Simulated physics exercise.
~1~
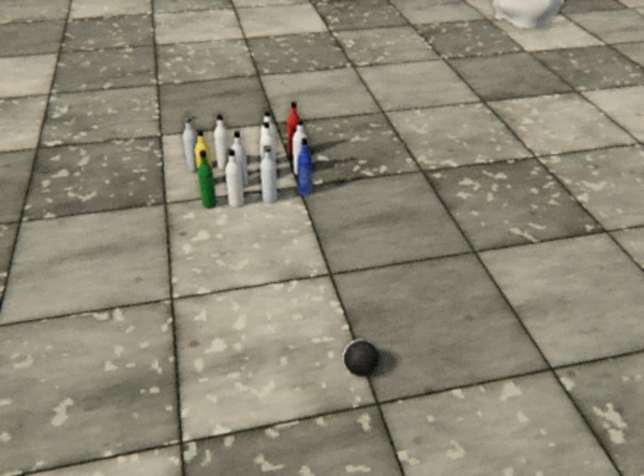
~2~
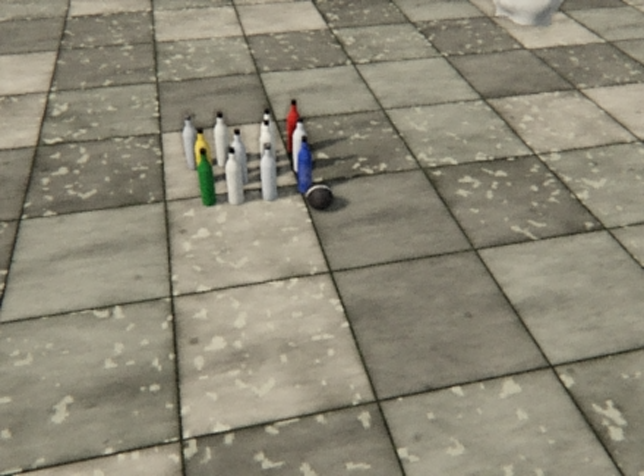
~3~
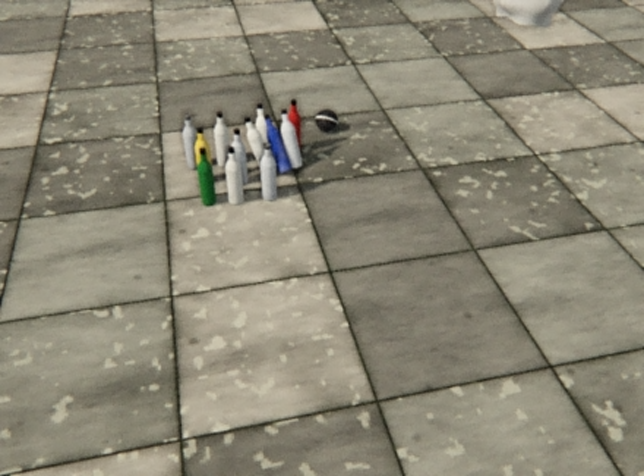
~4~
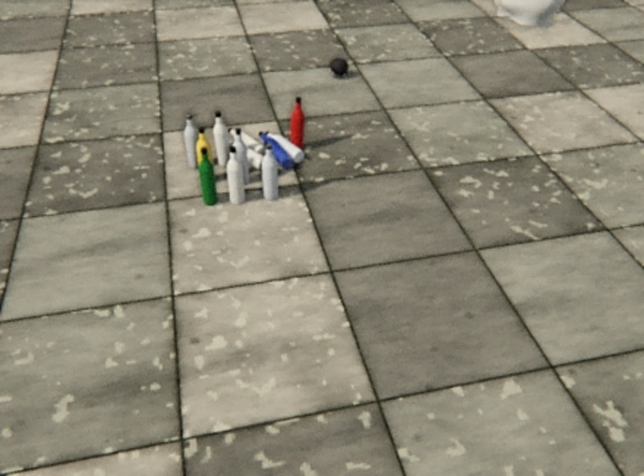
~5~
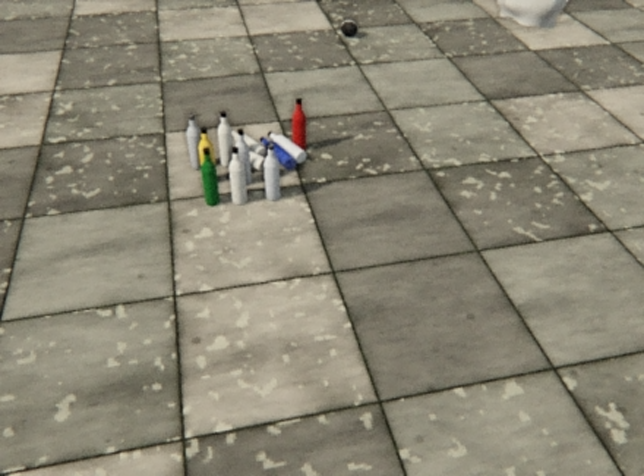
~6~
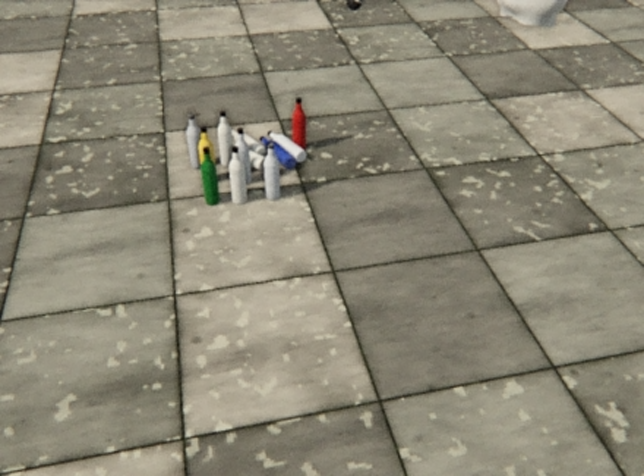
The clip shows a dark ball rolling away across a tiled floor toward a cluster of upright bottles and striking the blue one on the right side. Blue and several pale bottles topple, while green, yellow and red stay standing as the ball rolls on toward the top edge.
